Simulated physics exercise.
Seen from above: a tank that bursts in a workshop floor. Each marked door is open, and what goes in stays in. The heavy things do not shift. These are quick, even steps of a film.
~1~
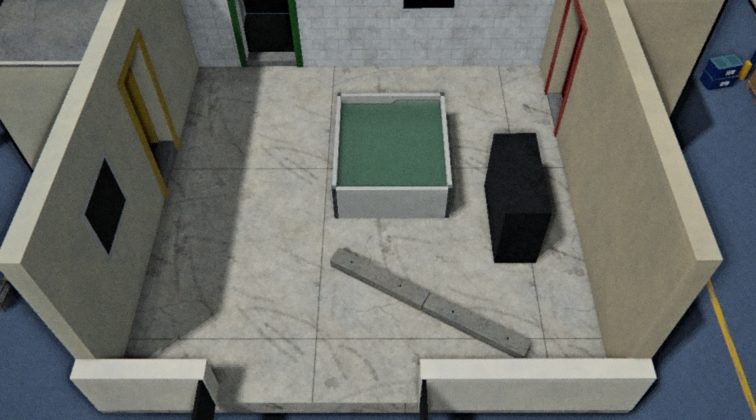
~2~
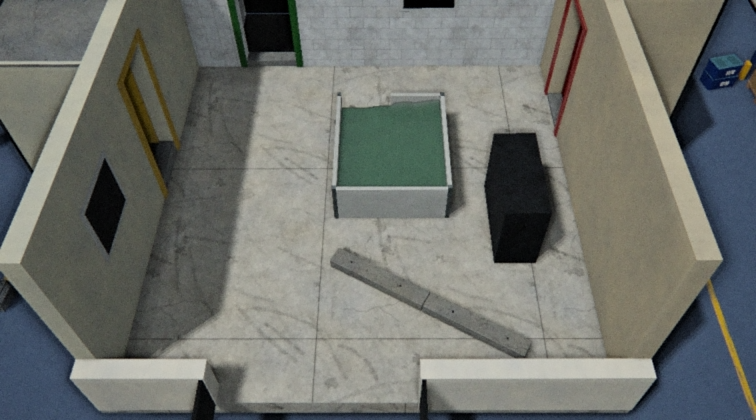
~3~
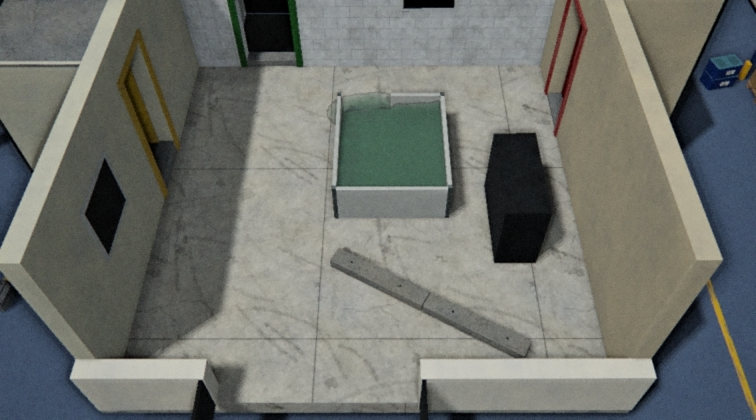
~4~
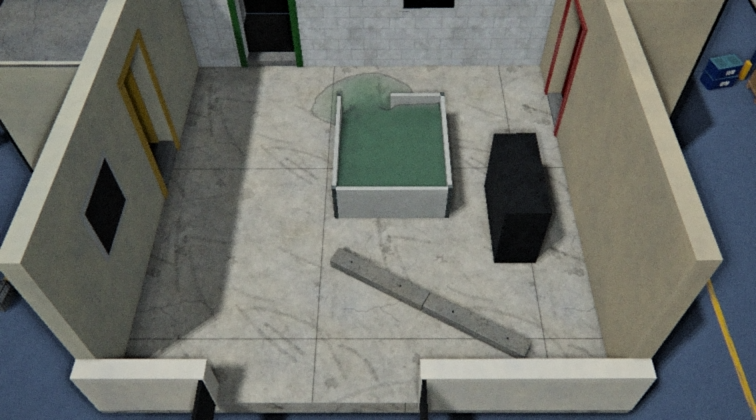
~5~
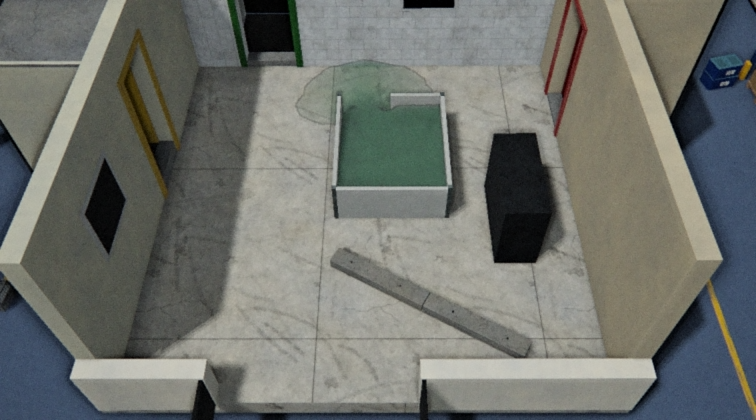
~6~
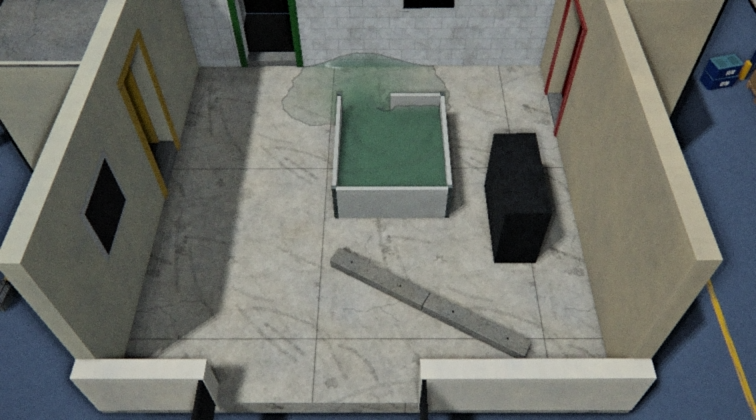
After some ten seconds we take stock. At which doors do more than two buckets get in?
In the end: The green door holds within the limit; the yellow door holds within the limit; the red door floods.
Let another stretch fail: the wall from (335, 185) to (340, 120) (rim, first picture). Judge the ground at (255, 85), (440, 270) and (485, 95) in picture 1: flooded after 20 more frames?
In that order: Wet, no water, dry.
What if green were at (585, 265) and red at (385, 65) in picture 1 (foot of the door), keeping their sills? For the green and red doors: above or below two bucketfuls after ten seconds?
Green door stays under, red door floods.
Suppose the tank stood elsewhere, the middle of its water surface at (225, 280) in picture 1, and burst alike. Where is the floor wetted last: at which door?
I say the red door.
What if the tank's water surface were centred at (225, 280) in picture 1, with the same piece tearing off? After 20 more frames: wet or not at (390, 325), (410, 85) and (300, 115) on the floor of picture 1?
As listed: Clear, covered, flooded.
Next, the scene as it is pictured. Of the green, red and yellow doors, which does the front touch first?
The one in green.
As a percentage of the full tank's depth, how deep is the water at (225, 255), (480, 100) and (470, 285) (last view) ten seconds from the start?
About 4, 6 and 8 per cent.
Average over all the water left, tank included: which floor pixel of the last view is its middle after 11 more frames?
Close to (368, 127).
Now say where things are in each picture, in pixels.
The water tank at (391, 142) is whole and still, in the first picture.
Water pours out on the water tank's far side and has run to a hidden place, in the second picture.
The front is at a hidden place, out from the gap on the water tank's far side, in the third picture.
The front is at (380, 77), out from the gap on the water tank's far side, in the fourth picture.
Water pours out on the water tank's far side and has run to (337, 67), in the fifth picture.
The front is at (311, 67), out from the gap on the water tank's far side, in the sixth picture.
A moment on, water covers 15 % of the floor; the green door wet at the sill, nothing in, the yellow door not reached, the red door not reached.
Next, water covers 20 % of the floor; the green door under two buckets in, the yellow door not reached, the red door not reached.
Then, water covers 40 % of the floor; the green door under two buckets in, the yellow door wet at the sill, nothing in, the red door under two buckets in.
Later, water covers 75 % of the floor; the green door under two buckets in, the yellow door wet at the sill, nothing in, the red door over two buckets in.
In the end, water covers 95 % of the floor; the green door under two buckets in, the yellow door wet at the sill, nothing in, the red door over two buckets in.
